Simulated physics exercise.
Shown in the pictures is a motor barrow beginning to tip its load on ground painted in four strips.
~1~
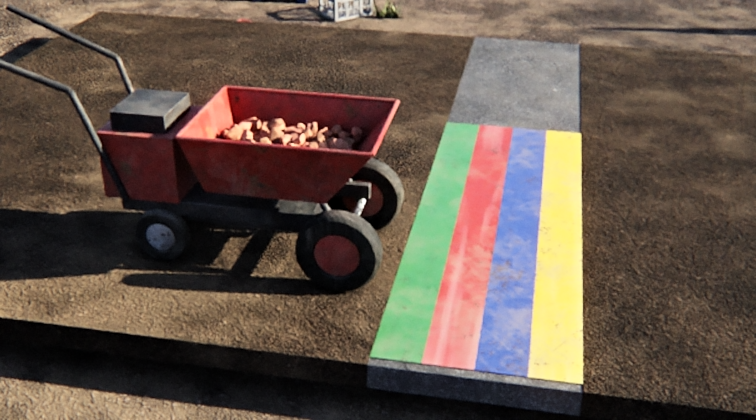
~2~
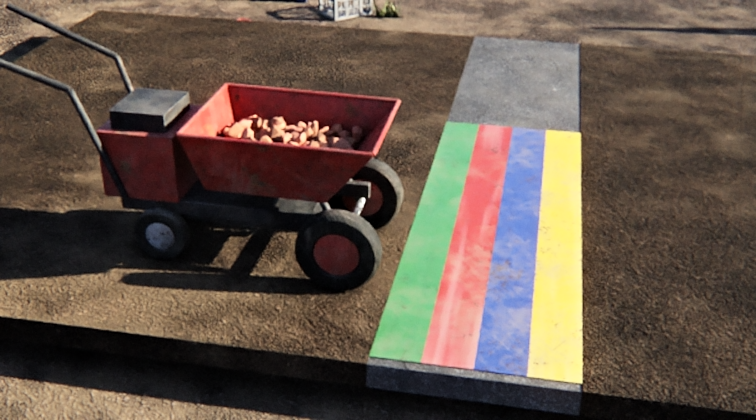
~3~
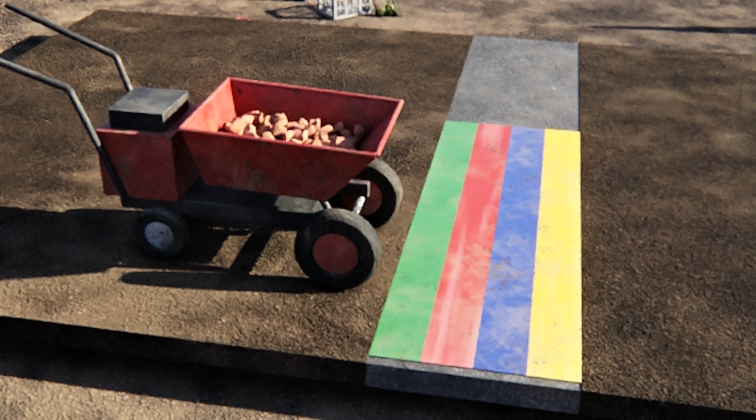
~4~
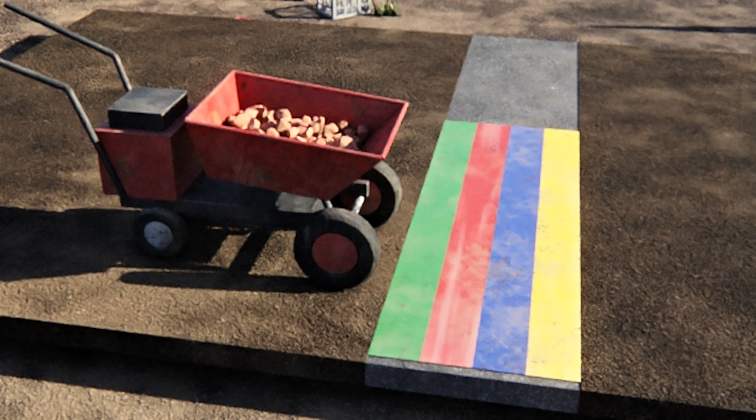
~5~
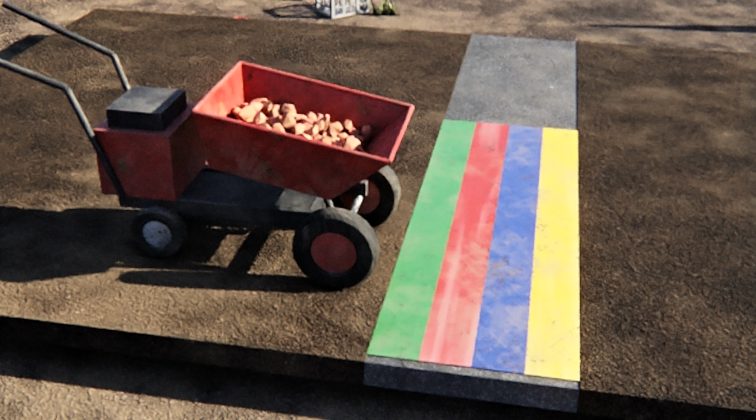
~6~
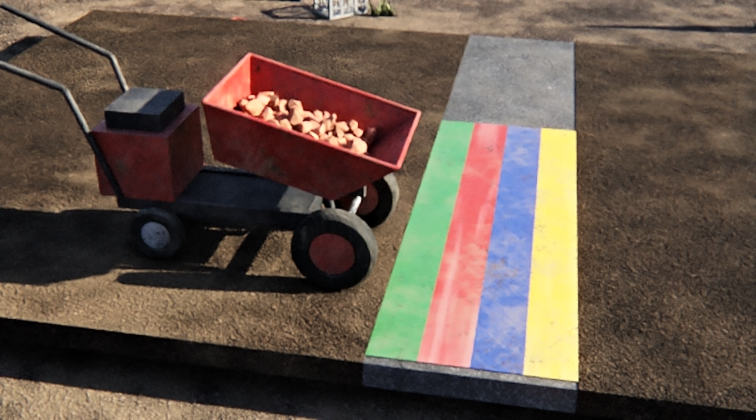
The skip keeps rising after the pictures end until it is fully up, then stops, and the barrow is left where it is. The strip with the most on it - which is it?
That is the blue strip.
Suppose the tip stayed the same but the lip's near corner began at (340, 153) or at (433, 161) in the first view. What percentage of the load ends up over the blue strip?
30 % and 20 %.
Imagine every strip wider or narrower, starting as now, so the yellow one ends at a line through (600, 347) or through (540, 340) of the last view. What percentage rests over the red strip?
30 and 10 in a hundred.
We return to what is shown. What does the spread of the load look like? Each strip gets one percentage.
Shares by strip - green: 0 per cent; red: 25 per cent; blue: 35 per cent; yellow: 20 per cent.
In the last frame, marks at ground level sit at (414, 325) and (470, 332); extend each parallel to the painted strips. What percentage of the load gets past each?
Around 90 per cent for the first, around 70 per cent for the second.
Soon after the last picture, skip tipped steeply; all in the skip.
A little later, skip tipped right over; about two thirds in the skip; a small part over the red strip; a small part over the blue strip.
Later still, skip tipped right over; a small part in the skip; about a quarter over the red strip; about a third over the blue strip; about a quarter over the yellow strip; a small part off the paint.
At rest, skip tipped right over; a small part in the skip; none over the green strip; about a quarter over the red strip; about a third over the blue strip; about a quarter over the yellow strip; a small part off the paint.
